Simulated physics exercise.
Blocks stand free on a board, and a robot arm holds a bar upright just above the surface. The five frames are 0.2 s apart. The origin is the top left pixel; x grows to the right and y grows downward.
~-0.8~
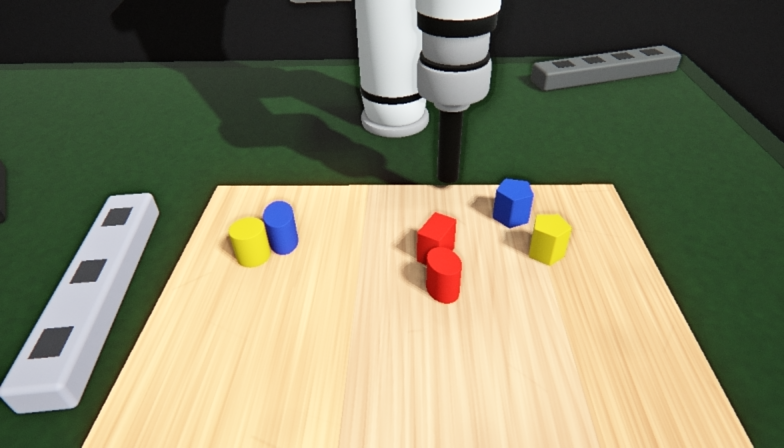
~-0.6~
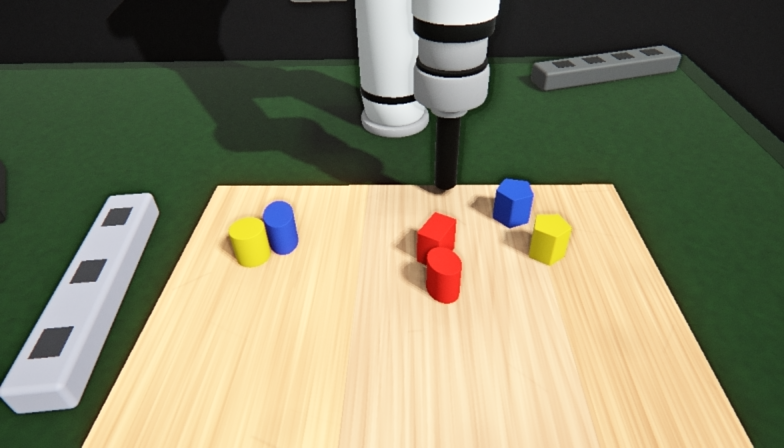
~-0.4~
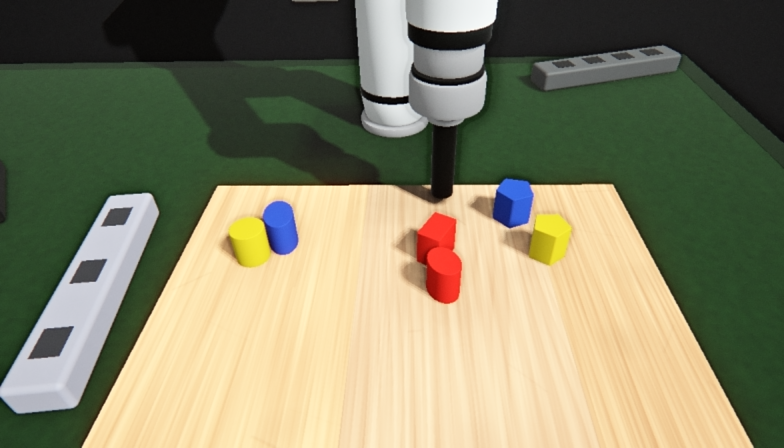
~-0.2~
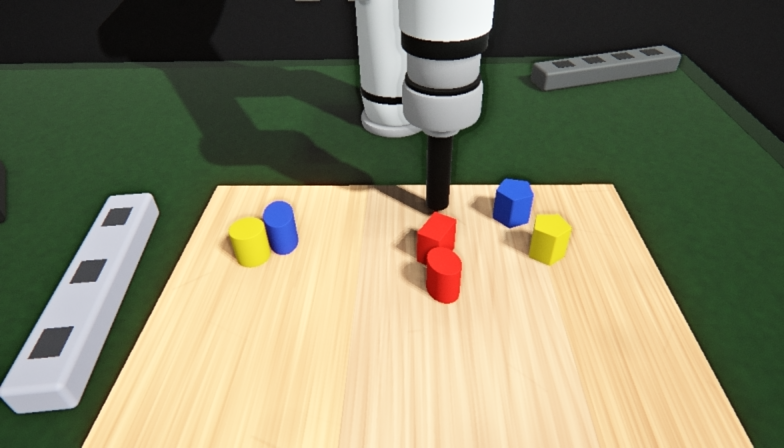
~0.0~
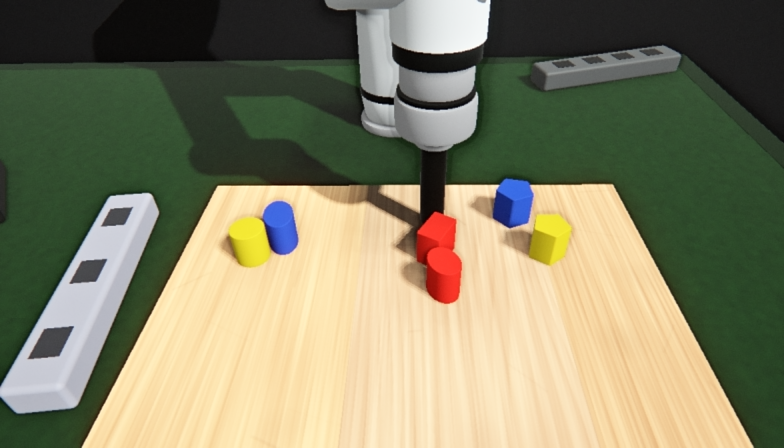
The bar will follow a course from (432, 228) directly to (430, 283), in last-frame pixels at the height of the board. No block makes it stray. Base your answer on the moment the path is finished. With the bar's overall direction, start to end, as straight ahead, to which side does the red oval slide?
Facing from start to end, it shifts left.
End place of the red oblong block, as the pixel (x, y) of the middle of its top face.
Top centre: (453, 277).
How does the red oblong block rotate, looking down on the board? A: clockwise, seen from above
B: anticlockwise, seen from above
The answer is B.
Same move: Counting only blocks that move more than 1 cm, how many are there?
I foresee two blocks being moved.
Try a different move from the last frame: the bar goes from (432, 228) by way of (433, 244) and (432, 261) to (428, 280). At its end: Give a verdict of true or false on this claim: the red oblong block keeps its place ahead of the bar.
My answer: True.
The first path, step by step. Halfway along, bar at (430, 244); red oblong block at (440, 249); red oval at (449, 280).
At the end, bar at (430, 274); red oblong block at (453, 277), turned 40° anticlockwise; red oval at (464, 310), turned 35° clockwise; blue five-sided block not moved.
